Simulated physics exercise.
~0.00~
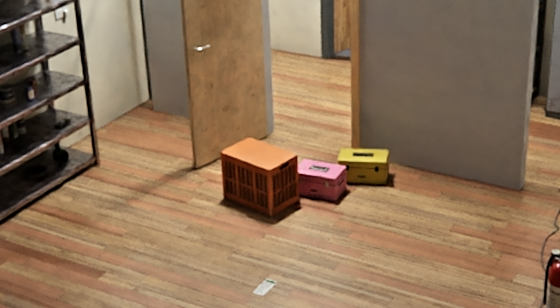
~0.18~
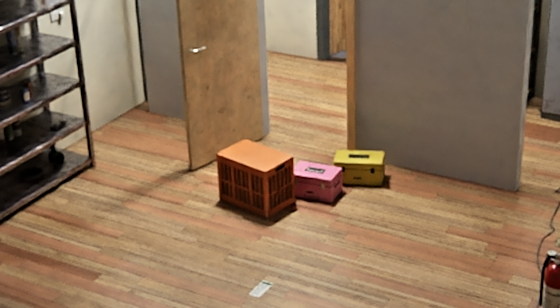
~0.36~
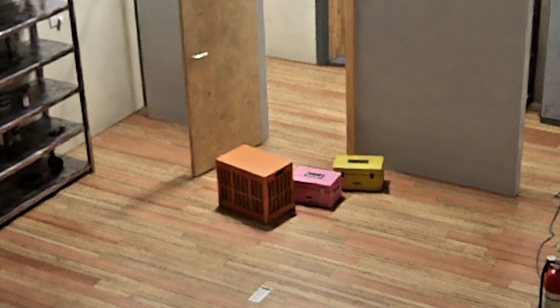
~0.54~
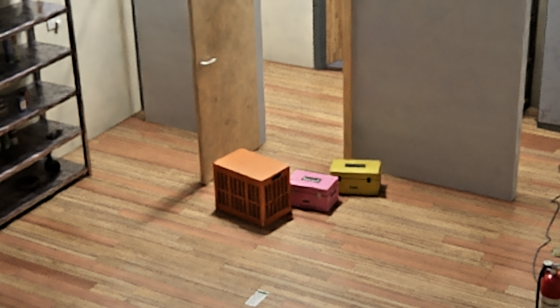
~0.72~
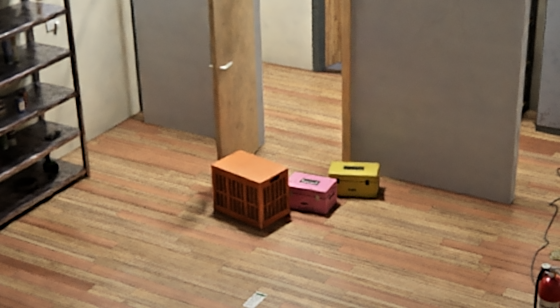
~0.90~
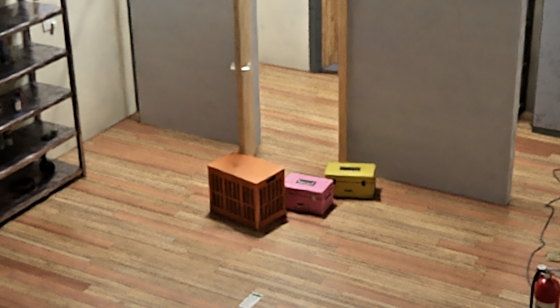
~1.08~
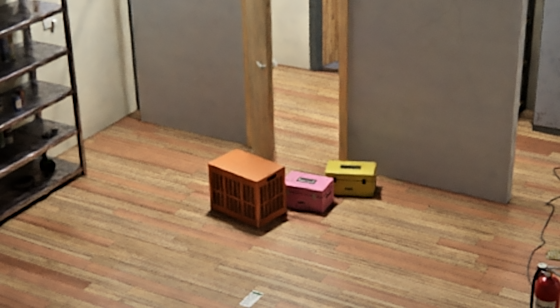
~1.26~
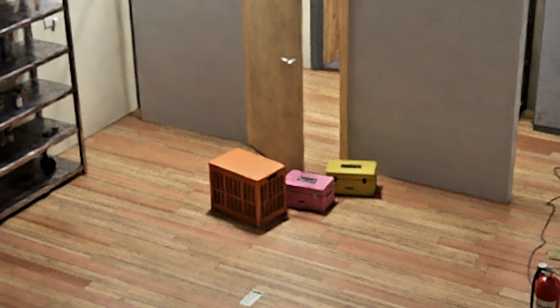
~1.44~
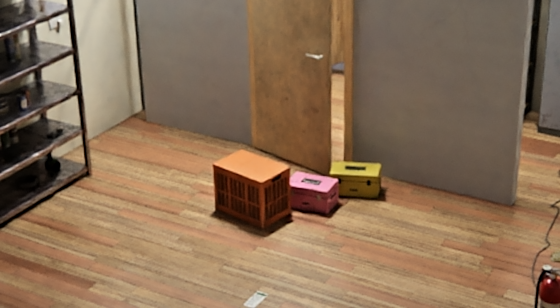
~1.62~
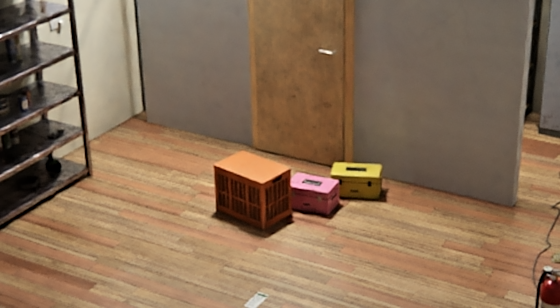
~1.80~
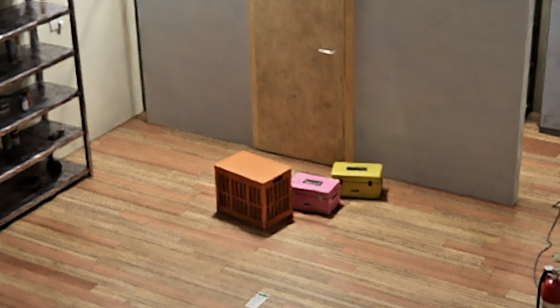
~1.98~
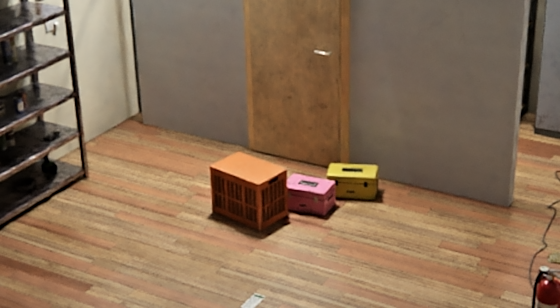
The clip shows a wooden door standing open in a gray wall, with an orange chest, a pink toolbox and a yellow toolbox on the plank floor nearby. The door swings steadily until it shuts in its frame, while the chest and both toolboxes stay in place.
